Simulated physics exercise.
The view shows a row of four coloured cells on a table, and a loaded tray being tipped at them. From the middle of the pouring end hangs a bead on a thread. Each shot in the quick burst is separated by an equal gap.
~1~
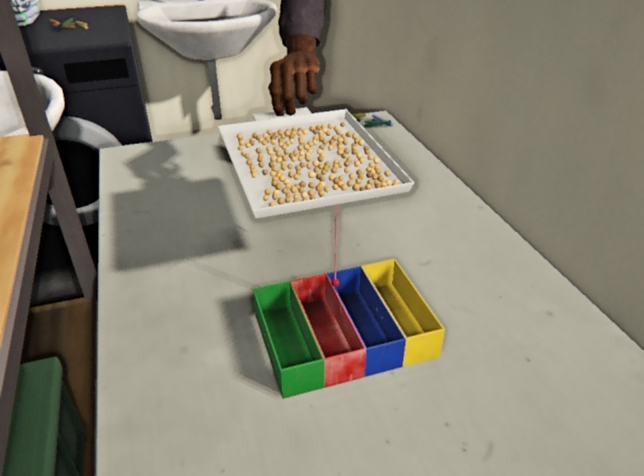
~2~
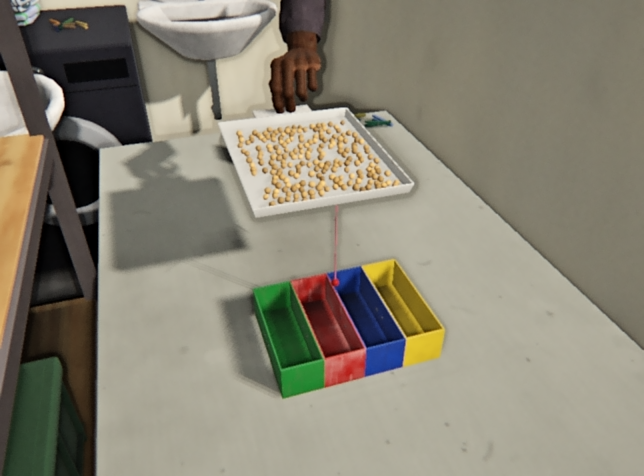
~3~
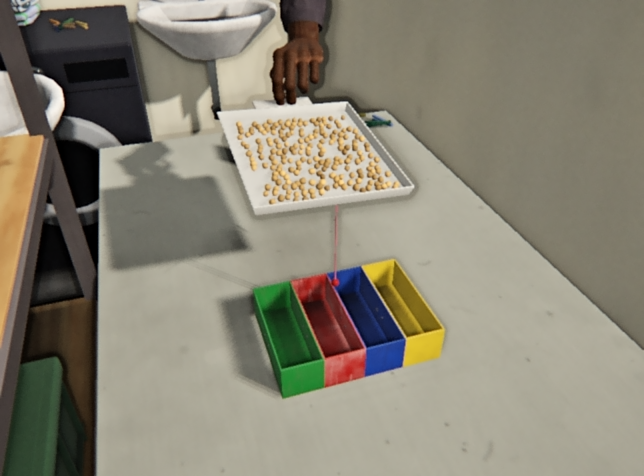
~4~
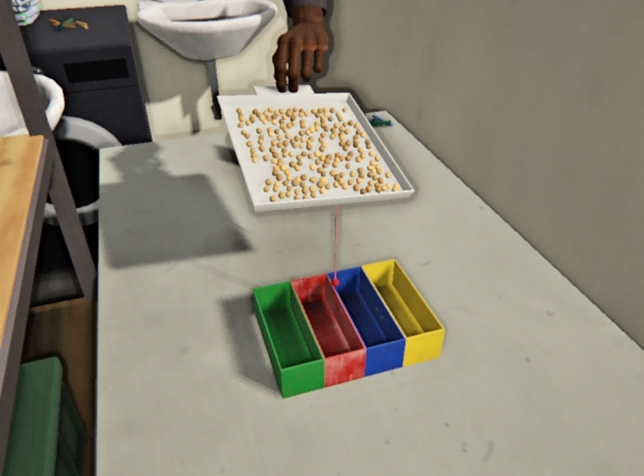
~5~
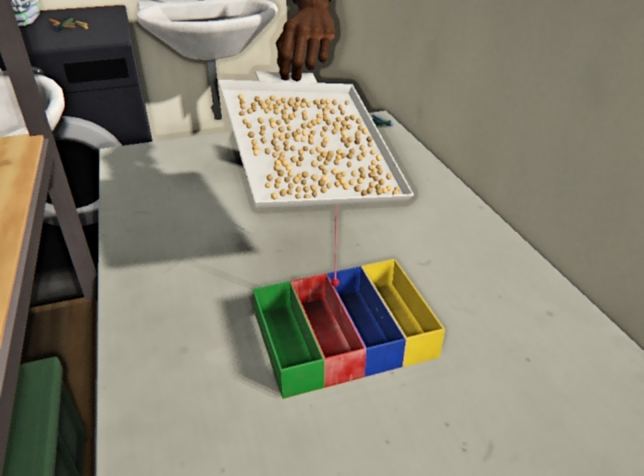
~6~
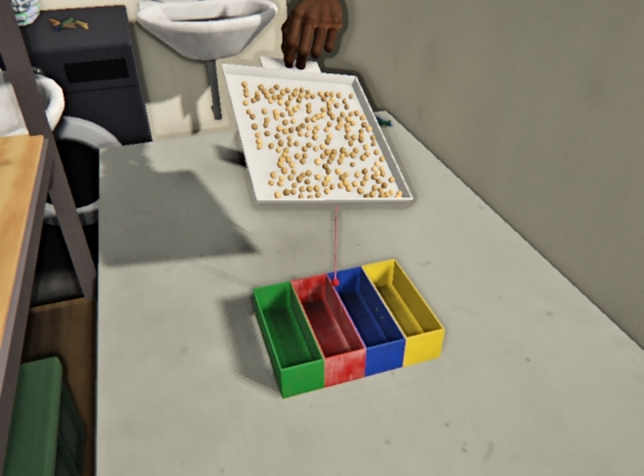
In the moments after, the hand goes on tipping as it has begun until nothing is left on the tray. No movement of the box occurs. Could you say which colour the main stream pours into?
It pours into the yellow cell.
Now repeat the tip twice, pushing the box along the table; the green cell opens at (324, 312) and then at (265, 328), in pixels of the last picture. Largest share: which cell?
Try 1 - that blue cell; try 2 - that yellow cell.
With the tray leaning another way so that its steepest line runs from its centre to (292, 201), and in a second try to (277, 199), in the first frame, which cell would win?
First aim: That green cell. Second aim: That green cell.
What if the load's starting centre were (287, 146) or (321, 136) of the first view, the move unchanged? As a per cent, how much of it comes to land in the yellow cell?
Try 1: 60 %; try 2: 60 %.
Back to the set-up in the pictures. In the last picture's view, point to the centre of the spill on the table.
It's centred at about (434, 297).
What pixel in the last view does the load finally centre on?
Resting centre, last frame: Roughly (394, 310).
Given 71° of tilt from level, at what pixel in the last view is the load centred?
Mark it at roughly (375, 178) in the final frame.
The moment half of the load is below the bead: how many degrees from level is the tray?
Angle: Close to 115°.
Just after the last frame, tray tipped steeply; the larger part on the tray; just a few in the yellow cell; about a tenth falling or outside the box.
A moment on, tray tipped past a quarter turn; roughly a quarter on the tray; about a tenth in the yellow cell; just a few in the blue cell; roughly two thirds falling or outside the box.
Further on, tray tipped past a quarter turn; roughly half in the yellow cell; roughly a quarter in the blue cell; roughly a quarter falling or outside the box.
When it is over, tray tipped past a quarter turn; roughly half in the yellow cell; roughly a quarter in the blue cell; not one in the green cell; not one in the red cell; roughly a quarter outside the box.
